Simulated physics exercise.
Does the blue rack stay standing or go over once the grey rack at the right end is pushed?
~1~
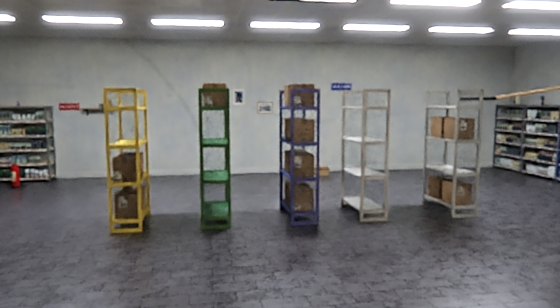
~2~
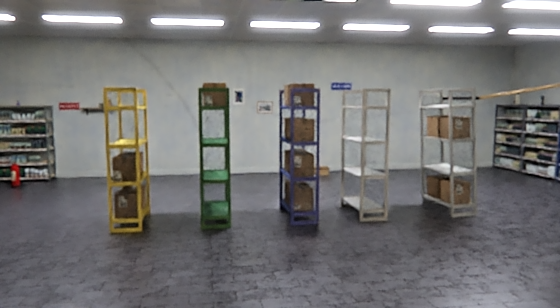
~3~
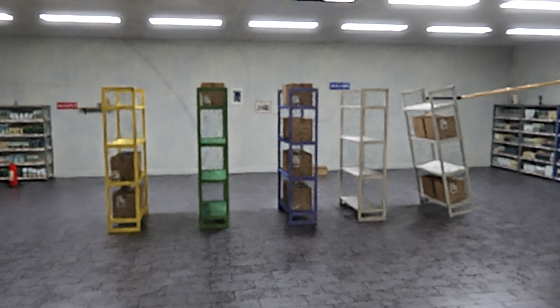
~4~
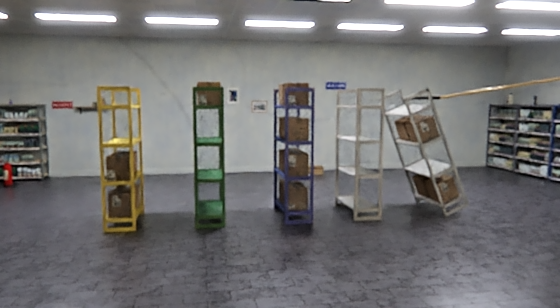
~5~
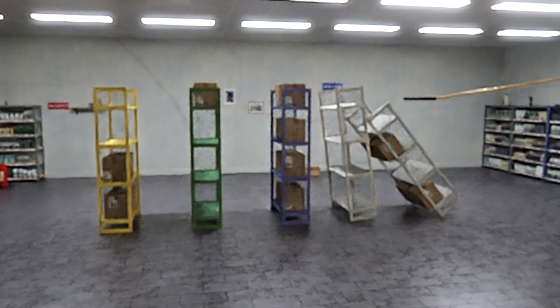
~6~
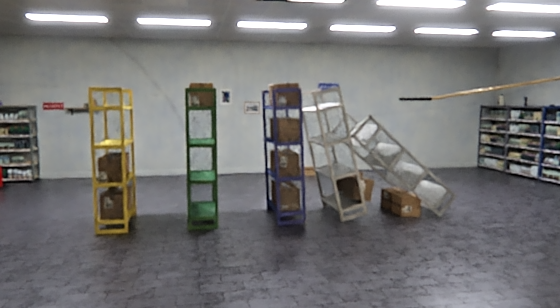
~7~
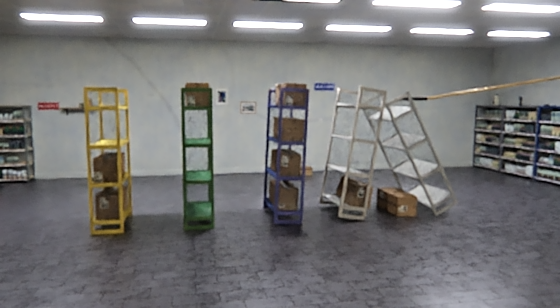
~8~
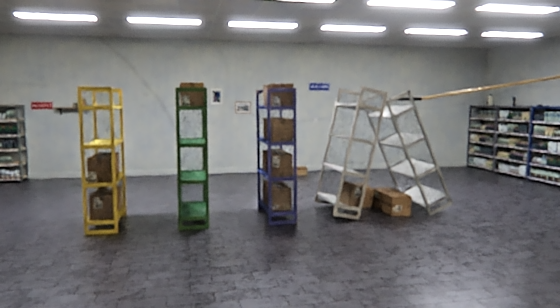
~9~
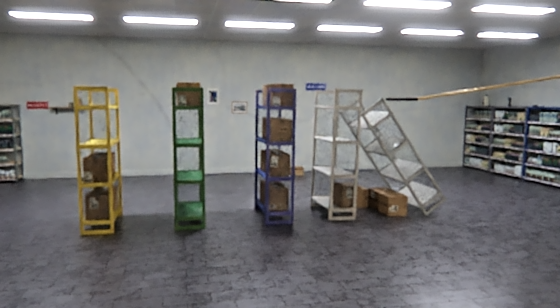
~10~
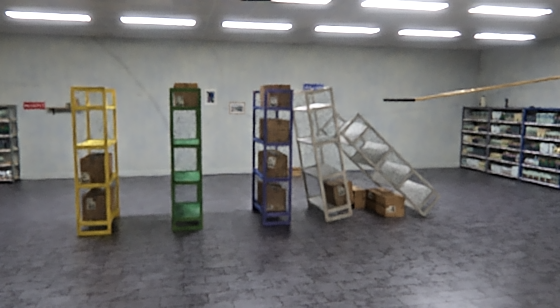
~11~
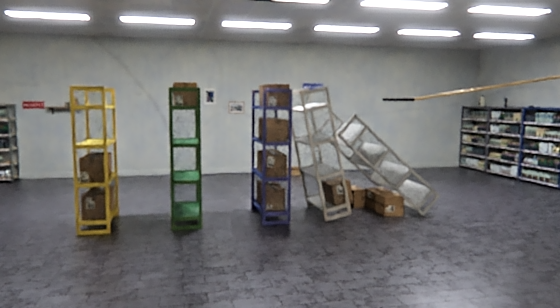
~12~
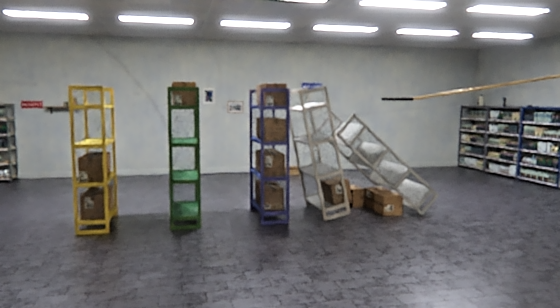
The blue rack stays standing. The grey rack beside it ends up leaning, but the blue one keeps its place.
The rightmost grey rack, pushed by a pole, tips left, spilling cartons and leaving its neighbour leaning.
